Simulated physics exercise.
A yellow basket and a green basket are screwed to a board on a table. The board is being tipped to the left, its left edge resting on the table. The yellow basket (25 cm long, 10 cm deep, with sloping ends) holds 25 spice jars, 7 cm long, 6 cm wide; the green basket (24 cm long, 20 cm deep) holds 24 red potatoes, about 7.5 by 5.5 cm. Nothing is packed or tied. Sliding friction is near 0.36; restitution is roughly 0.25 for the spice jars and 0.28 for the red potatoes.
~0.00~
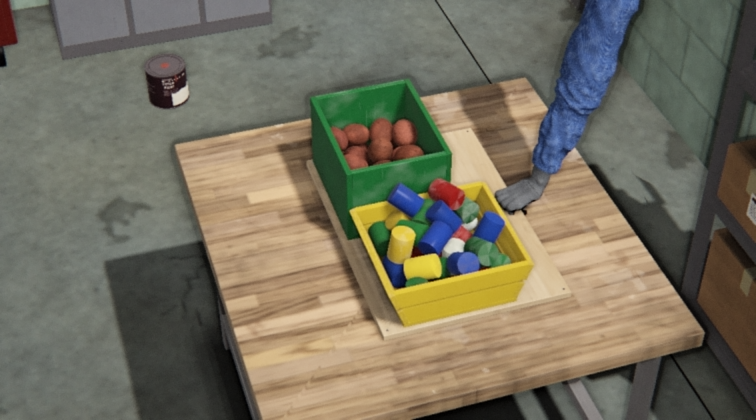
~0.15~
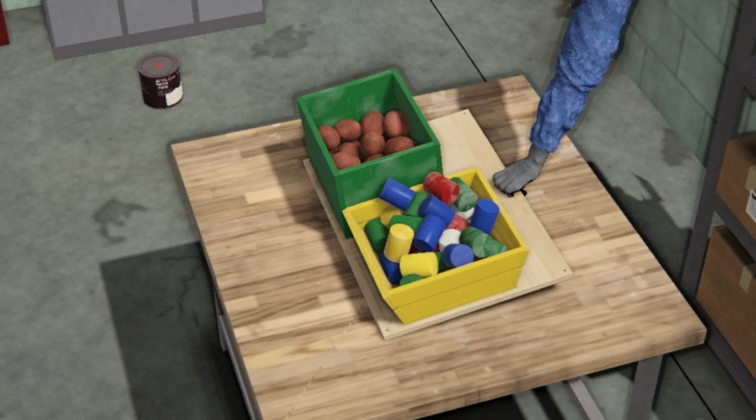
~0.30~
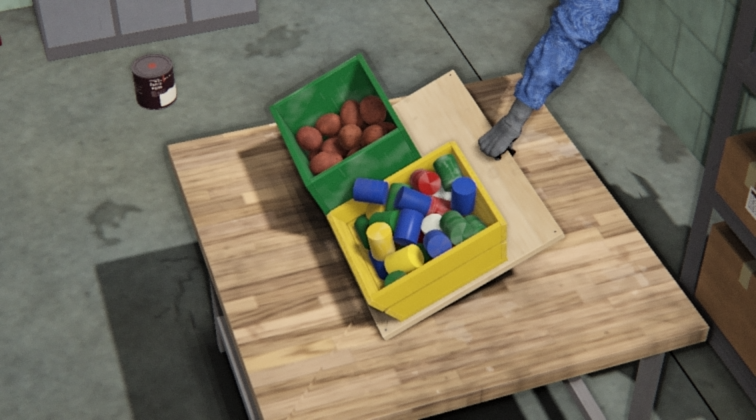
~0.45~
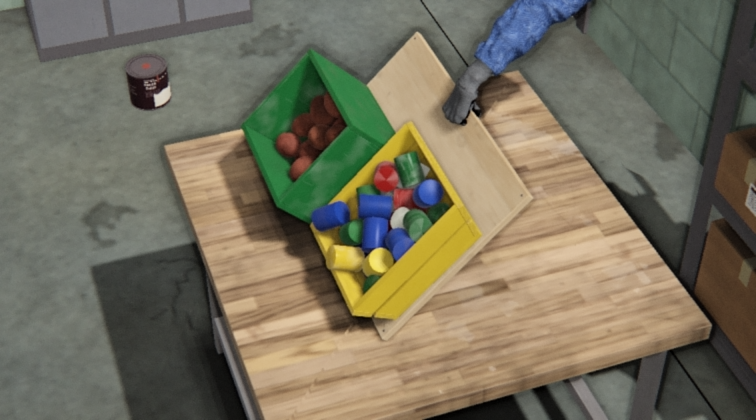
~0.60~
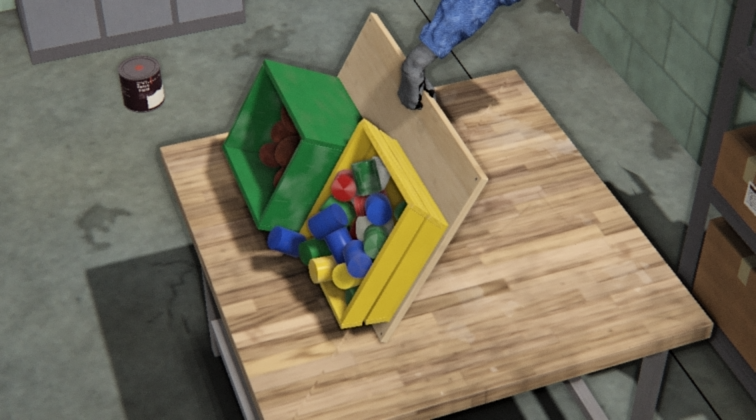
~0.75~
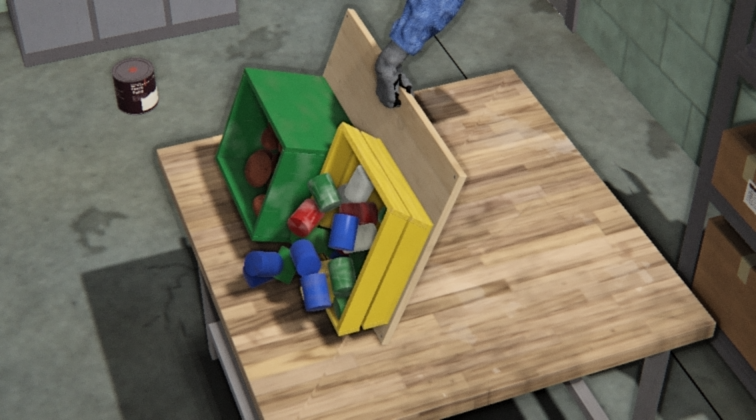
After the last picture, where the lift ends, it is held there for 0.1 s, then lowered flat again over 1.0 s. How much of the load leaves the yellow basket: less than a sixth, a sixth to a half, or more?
Over half of the spice jars leave the yellow basket.
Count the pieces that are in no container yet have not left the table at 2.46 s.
Some 12 pieces.
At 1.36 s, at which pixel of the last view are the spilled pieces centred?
Around (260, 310).
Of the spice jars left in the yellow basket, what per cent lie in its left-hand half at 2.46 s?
Some 80 per cent.
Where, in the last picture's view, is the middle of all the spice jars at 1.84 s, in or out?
Near (325, 301).
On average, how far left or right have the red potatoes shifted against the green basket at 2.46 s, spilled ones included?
About 2 cm to the left.
After 1.02 s, tilt 64°; the yellow basket is down by 12 of 25 and the green basket has all 24.
After 1.36 s, tilt 33°; the yellow basket is down by 16 of 25 and the green basket has all 24.
After 1.84 s, tilt 0°; the yellow basket is down by 16 of 25 and the green basket has all 24.
Outcome (at 2.46 s), the yellow basket is down by 16 of 25 and the green basket has all 24. Asked share, 16 of 25, 64 per cent.
